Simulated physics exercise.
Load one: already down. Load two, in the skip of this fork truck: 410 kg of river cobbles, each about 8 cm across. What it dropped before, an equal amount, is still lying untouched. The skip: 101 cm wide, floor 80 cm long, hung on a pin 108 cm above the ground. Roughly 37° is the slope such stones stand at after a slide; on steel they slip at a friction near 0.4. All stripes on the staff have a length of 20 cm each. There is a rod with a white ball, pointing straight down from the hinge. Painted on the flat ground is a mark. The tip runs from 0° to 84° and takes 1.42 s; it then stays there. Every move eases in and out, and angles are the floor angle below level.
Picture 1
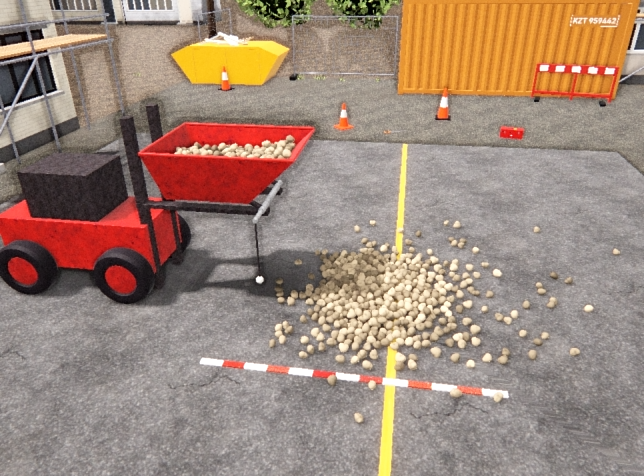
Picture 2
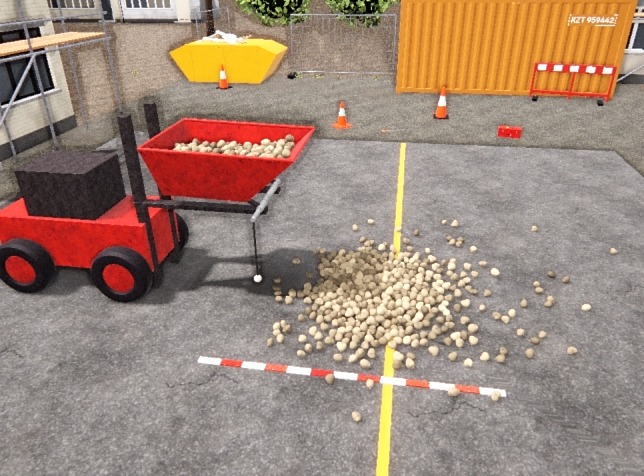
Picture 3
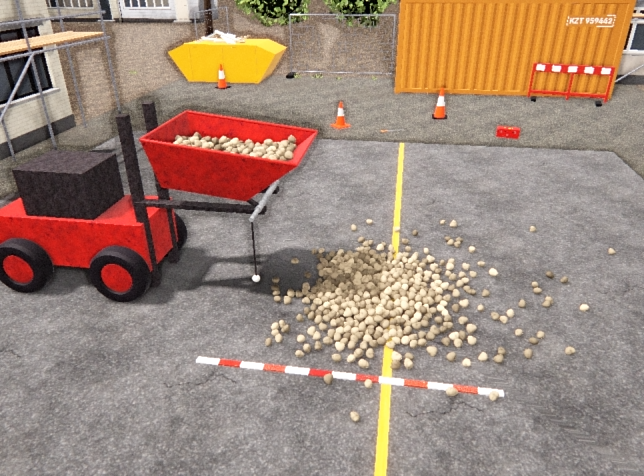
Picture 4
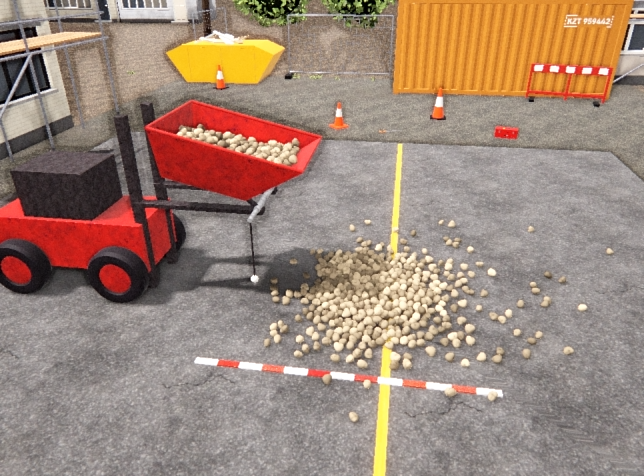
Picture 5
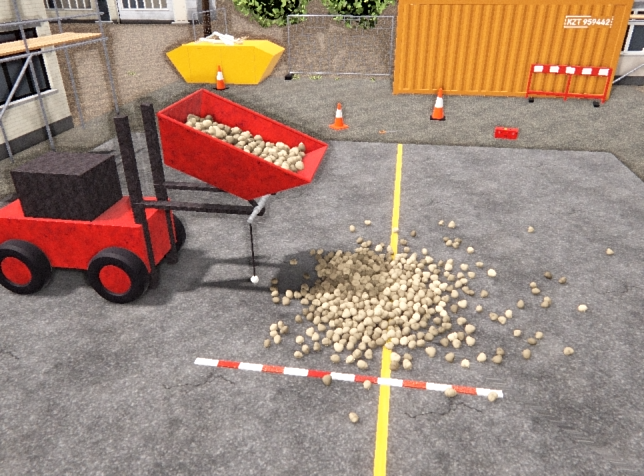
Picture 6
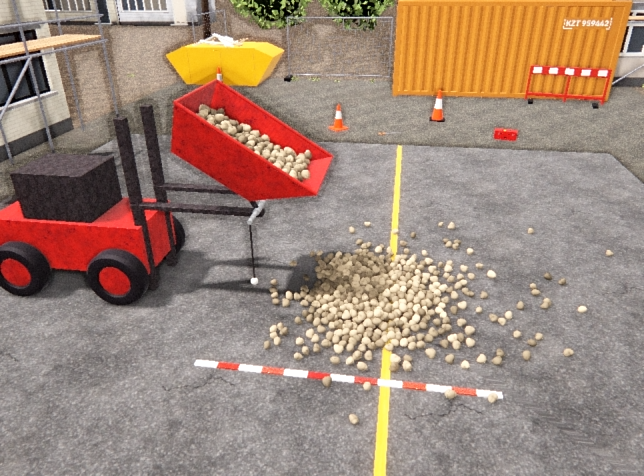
A red fork truck stood still on the tarmac beside a scattered heap of pale stones while its raised red skip, loaded with more stones, tilted slowly, then more steeply, down to the right.
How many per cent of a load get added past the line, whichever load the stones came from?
Some 61 per cent is added.
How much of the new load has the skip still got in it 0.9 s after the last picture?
Held: Around 30 % of the load.
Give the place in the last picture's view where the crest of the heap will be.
The top of the heap sits near (367, 276).
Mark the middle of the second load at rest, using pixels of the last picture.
They come to rest centred about (394, 294).
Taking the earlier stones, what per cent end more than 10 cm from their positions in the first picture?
Close to 35 in a hundred of them.
Then, 0.5 s after the last picture the floor is at 71°; in per cent of one load, 100 in the skip, 66 short of the line, 34 past the line; the foremost stones are at (579, 292).
Then, 0.9 s after the last picture the floor is at 84°; in per cent of one load, 30 in the skip, 131 short of the line, 40 past the line; the foremost stones are at (579, 292).
Then, 1.3 s after the last picture the floor is at 84°; in per cent of one load, 1 in the skip, 116 short of the line, 83 past the line; the foremost stones are at (579, 292).
Then, 3.8 s after the last picture the floor is at 84°; in per cent of one load, 0 in the skip, 105 short of the line, 94 past the line; the foremost stones are at (577, 284). Net gain past the line, 61.
